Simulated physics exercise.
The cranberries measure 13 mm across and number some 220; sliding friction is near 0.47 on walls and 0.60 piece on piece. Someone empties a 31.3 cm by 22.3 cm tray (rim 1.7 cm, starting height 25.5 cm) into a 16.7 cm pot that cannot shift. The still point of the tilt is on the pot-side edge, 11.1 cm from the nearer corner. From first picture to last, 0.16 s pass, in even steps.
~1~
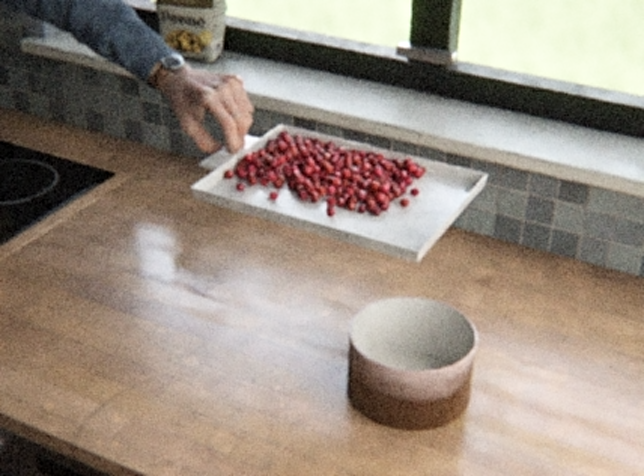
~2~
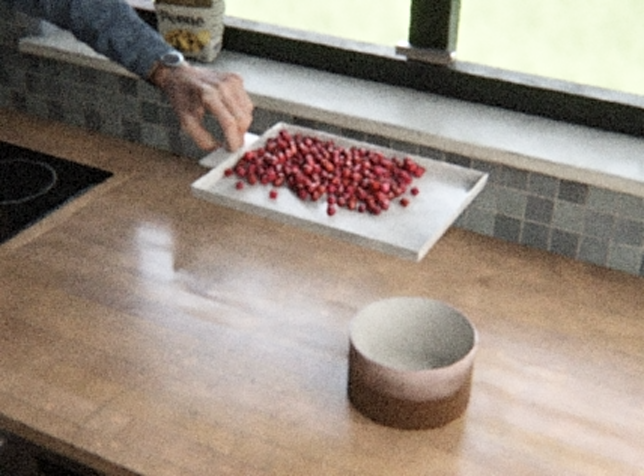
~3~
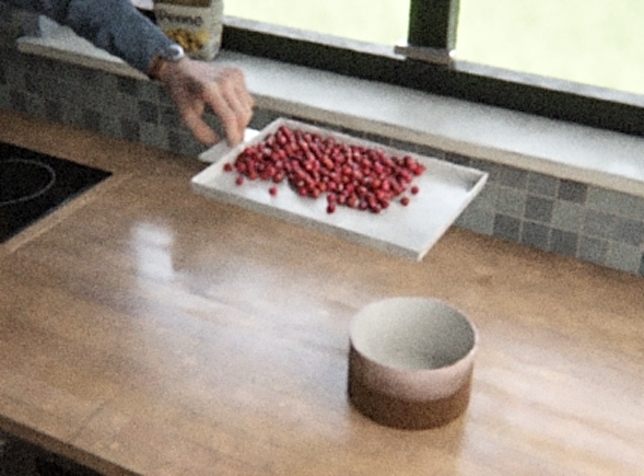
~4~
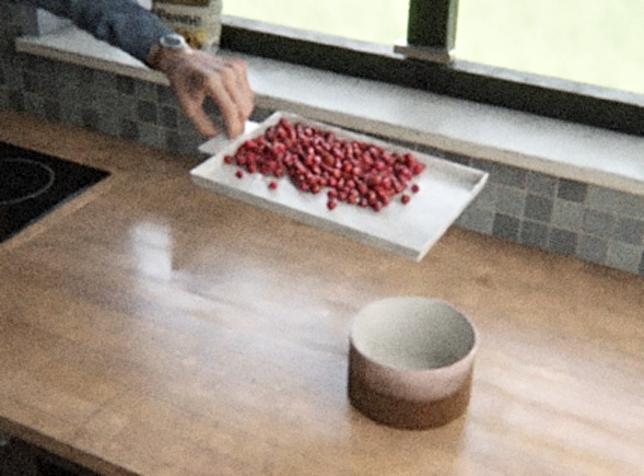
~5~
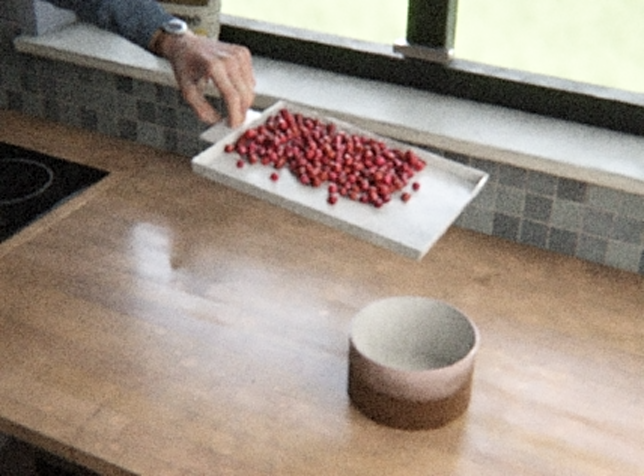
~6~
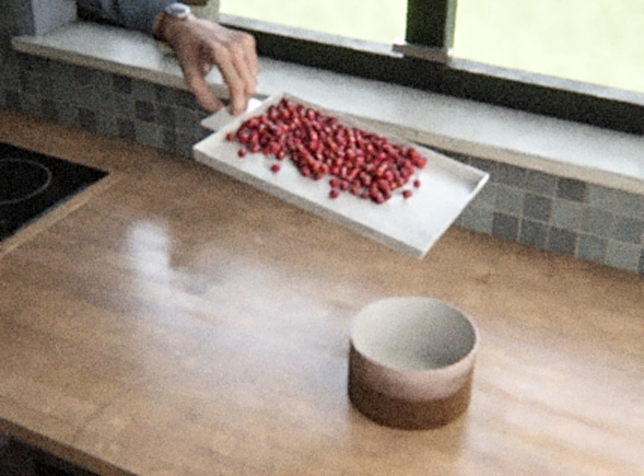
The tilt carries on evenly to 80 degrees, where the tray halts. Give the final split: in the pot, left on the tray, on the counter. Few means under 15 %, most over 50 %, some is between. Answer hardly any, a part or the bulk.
Pot hardly any, tray a part, counter the bulk.
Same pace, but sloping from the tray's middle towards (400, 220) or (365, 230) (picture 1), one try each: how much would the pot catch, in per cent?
Some 5 and 35 per cent.
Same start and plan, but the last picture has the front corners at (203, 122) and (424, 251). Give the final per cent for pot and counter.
Pot 0, counter 90.
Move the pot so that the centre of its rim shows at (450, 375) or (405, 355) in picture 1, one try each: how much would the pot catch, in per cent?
About 10 and 0 per cent.
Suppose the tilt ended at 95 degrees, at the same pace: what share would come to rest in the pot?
In that case some 5 per cent.
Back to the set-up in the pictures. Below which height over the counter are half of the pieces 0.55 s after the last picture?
Some 30 cm.
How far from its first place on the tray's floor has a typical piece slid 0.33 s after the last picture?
About 5 cm.
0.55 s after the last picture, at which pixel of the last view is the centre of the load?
Around (462, 174).
Then, 0.33 s after the last picture, tilt 44 degrees; the tray holds 100 %, the pot 0 %.
Then, 0.55 s after the last picture, tilt 67 degrees; the tray holds 95 %, the pot 0 %.
Then, 0.88 s after the last picture, tilt 80 degrees; the tray holds 35 %, the pot 0 %.
In the end, pot 0 %, tray 30 %, counter 70 %.
